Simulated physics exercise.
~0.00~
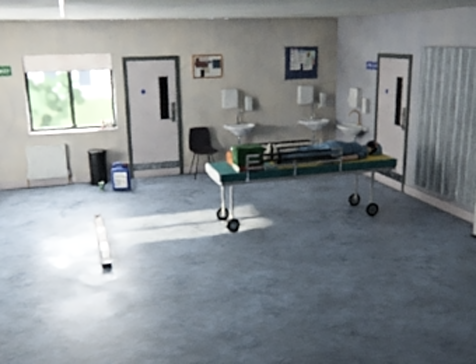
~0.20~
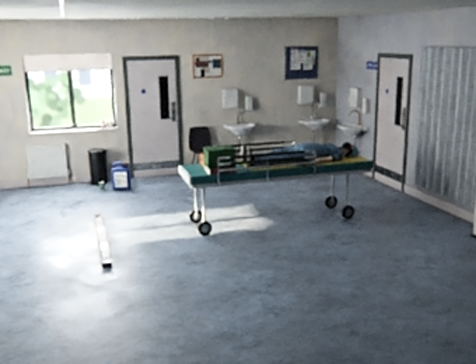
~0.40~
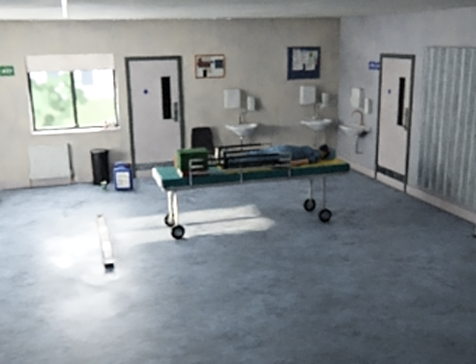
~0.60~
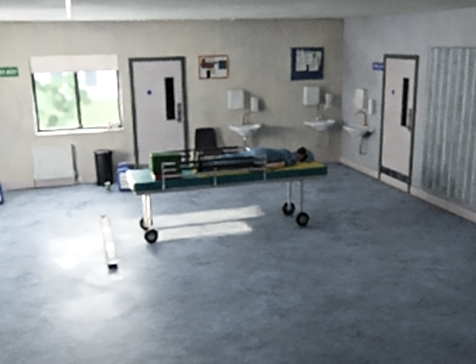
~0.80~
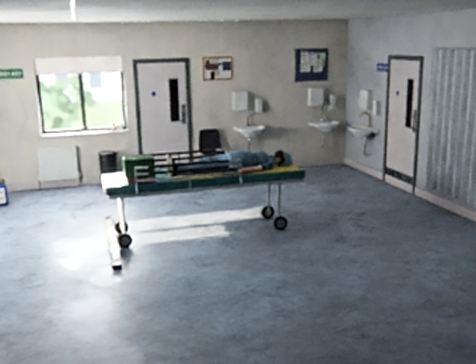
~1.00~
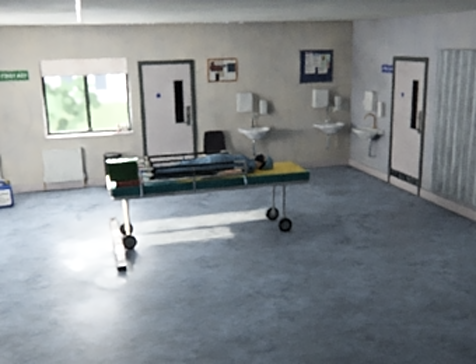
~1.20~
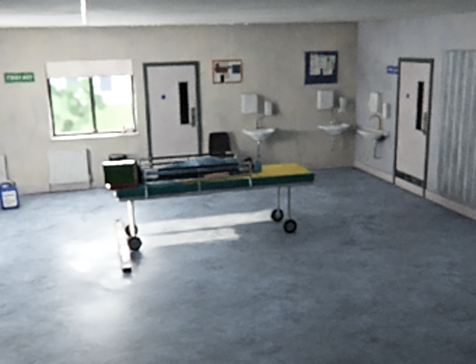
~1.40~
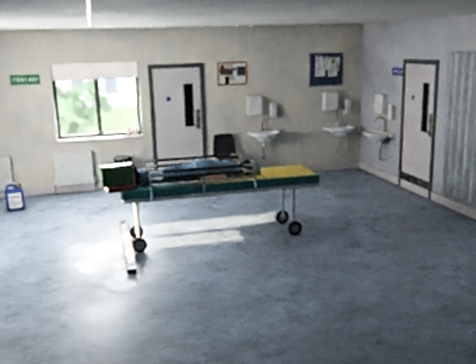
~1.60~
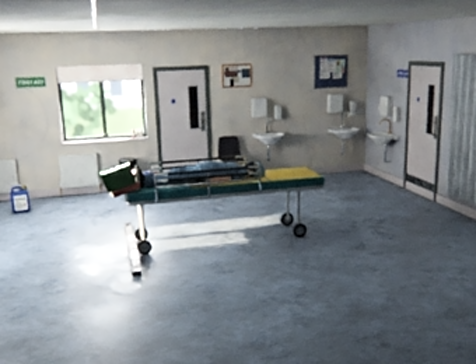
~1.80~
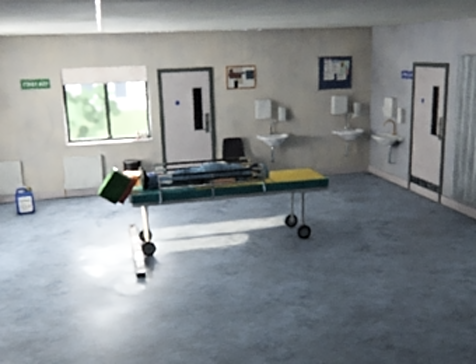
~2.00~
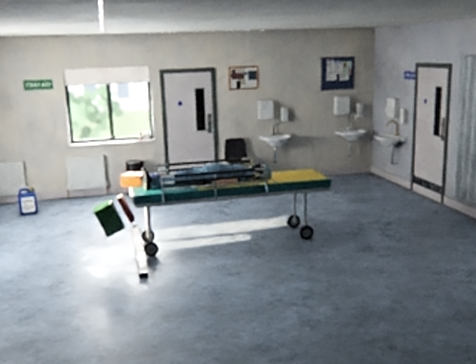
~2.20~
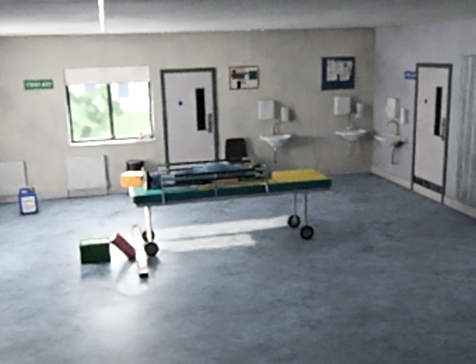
A pale hospital room with a blue-grey floor, a window, two doors and wall basins is seen from slightly above as the view pans a little left. A green and yellow trolley rolls left from the right side, carrying a limp person lying flat, with a green holdall, a red folder and an orange case at its left end. The trolley stops at a low sill, and the person and loose things slide on leftward. The holdall and folder tip over the end and drop to the floor. The person and orange case stay aboard.
